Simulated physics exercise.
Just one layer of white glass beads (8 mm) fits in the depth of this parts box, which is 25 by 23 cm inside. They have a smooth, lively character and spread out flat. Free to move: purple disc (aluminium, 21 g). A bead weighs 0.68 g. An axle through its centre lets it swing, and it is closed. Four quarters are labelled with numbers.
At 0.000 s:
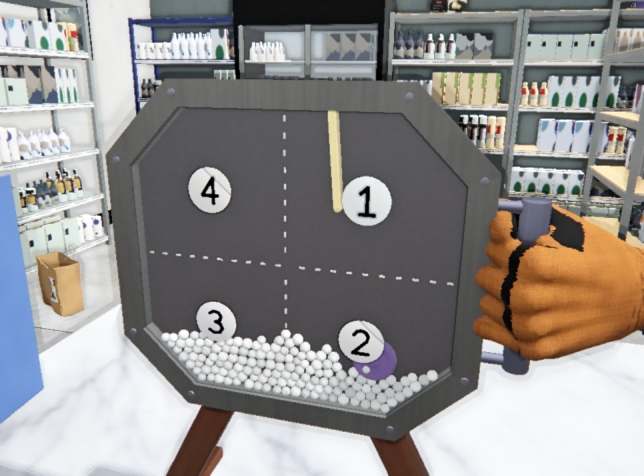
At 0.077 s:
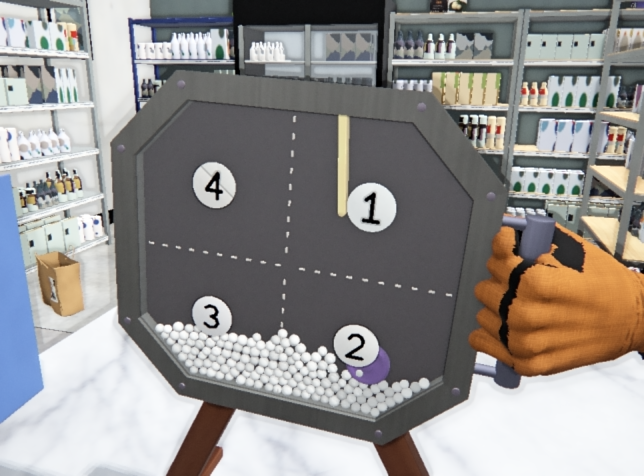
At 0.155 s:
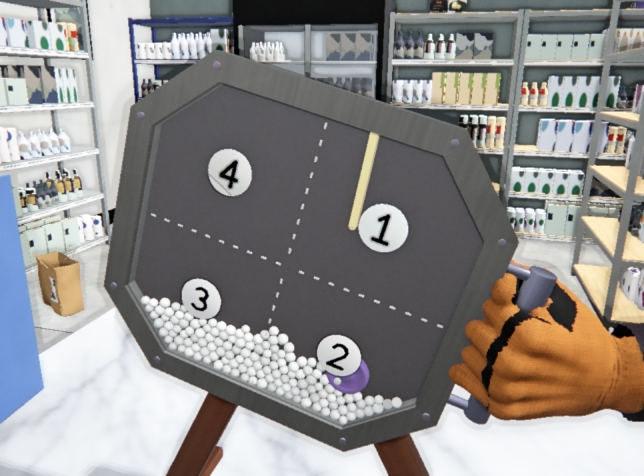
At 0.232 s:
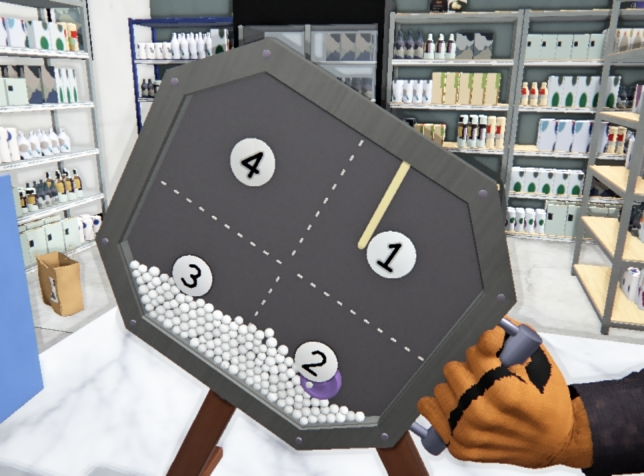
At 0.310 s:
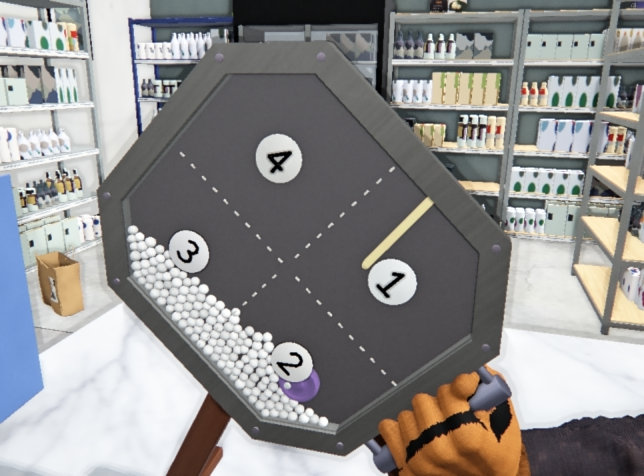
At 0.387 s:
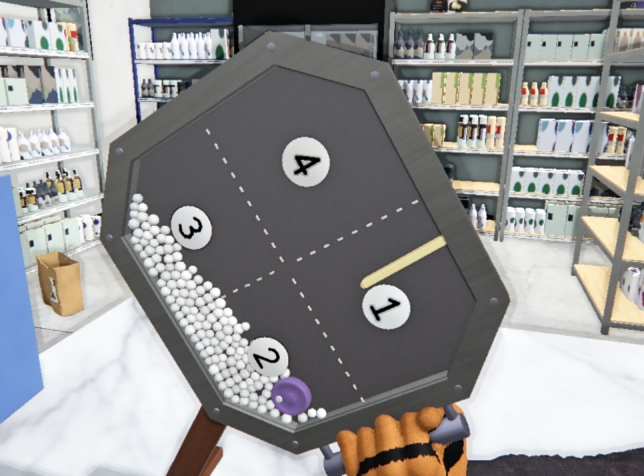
An orange-gloved hand gripped the handle of an eight-sided box and turned it steadily clockwise, while the white beads inside shifted into a slope along the lower left, the purple disc moving left with them.
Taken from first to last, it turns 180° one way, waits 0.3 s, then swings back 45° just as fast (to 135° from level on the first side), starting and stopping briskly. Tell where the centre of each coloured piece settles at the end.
I would say 1.
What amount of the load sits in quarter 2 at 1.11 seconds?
The share there is around 20 percent.
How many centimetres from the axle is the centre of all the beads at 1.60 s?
Some 4 cm left and 8 cm below.
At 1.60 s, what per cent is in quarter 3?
Close to 0 % of the load.
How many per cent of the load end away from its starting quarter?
About 100 %.
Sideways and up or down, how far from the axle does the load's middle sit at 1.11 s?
Roughly 9 centimetres to the left and 4 centimetres below.
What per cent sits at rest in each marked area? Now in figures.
In per cent: Quarter 1 holds 90, quarter 2 holds 0, quarter 3 holds 0, quarter 4 holds 5.
After 1.11 s, it stands 180° clockwise; the beads' middle is 9 cm left of and 4 cm below the centre; no. 1, 80 %, no. 2, 20 %; purple disc in no. 1.
After 1.60 s, it stands 157° clockwise; the beads' middle is 4 cm left of and 8 cm below the centre; no. 1, 90 %, no. 4, 10 %; purple disc in no. 1.
After 1.79 s, it stands 135° clockwise; the beads' middle is in line with and 9 cm below the centre; no. 1, 90 %, no. 4, 5 %; purple disc in no. 1.
All still by 2.3 s, it stands 135° clockwise; no. 1, 90 %, no. 2, 0 %, no. 3, 0 %, no. 4, 5 %; purple disc in no. 1.
